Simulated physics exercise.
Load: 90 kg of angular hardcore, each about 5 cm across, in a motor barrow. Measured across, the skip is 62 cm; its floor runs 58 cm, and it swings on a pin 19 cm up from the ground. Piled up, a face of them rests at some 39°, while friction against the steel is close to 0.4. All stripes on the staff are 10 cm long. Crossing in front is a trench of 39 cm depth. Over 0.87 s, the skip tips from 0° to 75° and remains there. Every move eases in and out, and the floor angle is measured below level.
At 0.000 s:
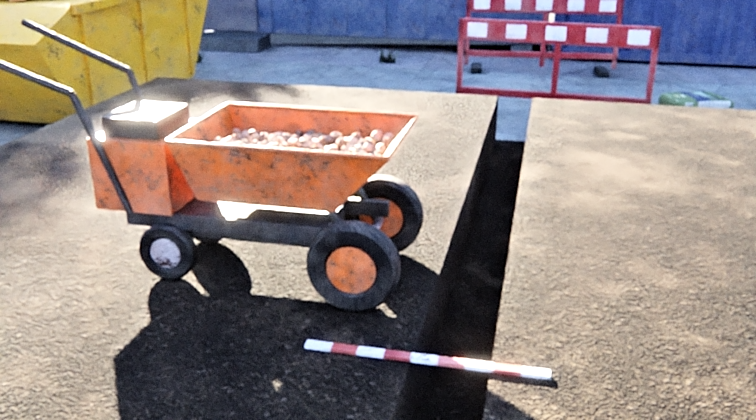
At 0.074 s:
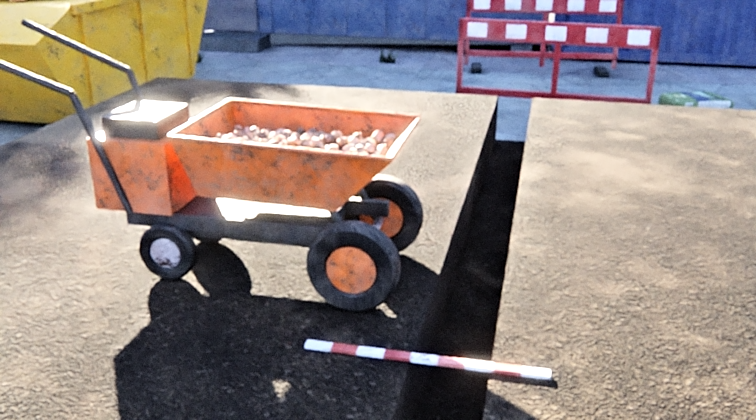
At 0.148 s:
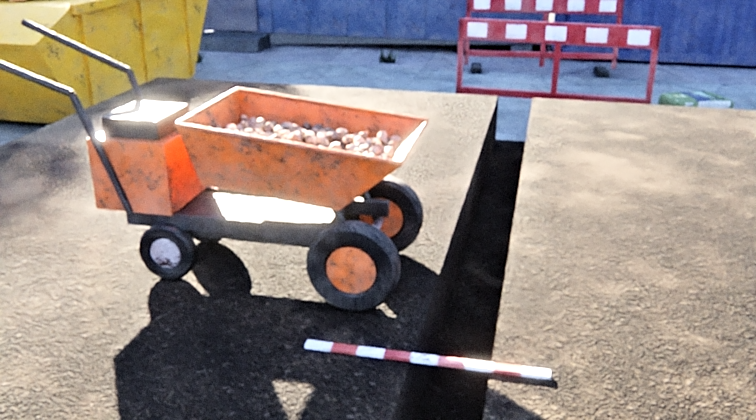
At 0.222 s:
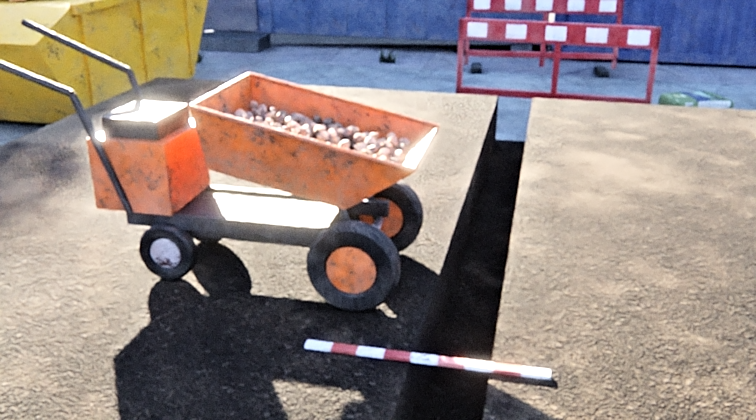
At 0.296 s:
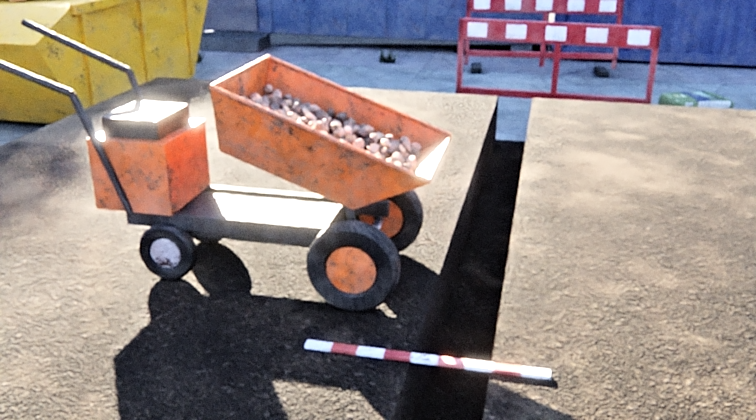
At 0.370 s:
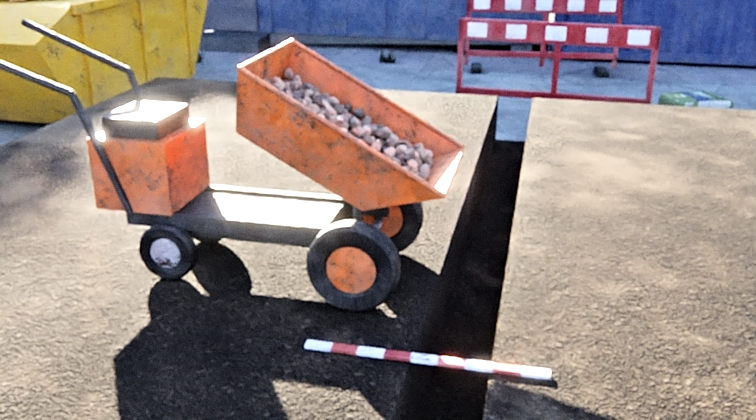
On sunlit rough ground beside a dark trench, an orange motor barrow stands still behind a red-and-white striped staff while its skip, loaded with rounded stones, swings upward from level, its left end rising and its right lip lowering.
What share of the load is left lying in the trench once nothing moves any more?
About 30 per cent.
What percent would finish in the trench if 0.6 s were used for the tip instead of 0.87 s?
Near 20 per cent.
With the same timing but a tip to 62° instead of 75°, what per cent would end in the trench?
In that case some 30 per cent.
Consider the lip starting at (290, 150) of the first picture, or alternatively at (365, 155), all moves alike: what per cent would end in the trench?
Roughly 80 per cent, then 50 per cent.
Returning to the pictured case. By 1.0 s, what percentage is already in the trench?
Roughly 5% by that time.
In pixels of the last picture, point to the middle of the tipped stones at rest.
Around (541, 295).
After 0.6 s the floor is at 63°; 100 % in the skip; the foremost stones are at (470, 227).
After 1.0 s the floor is at 75°; 60 % in the skip, 4 % in the trench, 36 % past the trench; the foremost stones are at (571, 292).
After 1.3 s the floor is at 75°; 10 % in the skip, 15 % in the trench, 75 % past the trench; the foremost stones are at (722, 307).
After 3.3 s the floor is at 75°; 0 % in the skip, 30 % in the trench, 70 % past the trench; the foremost stones are past the picture's edge.
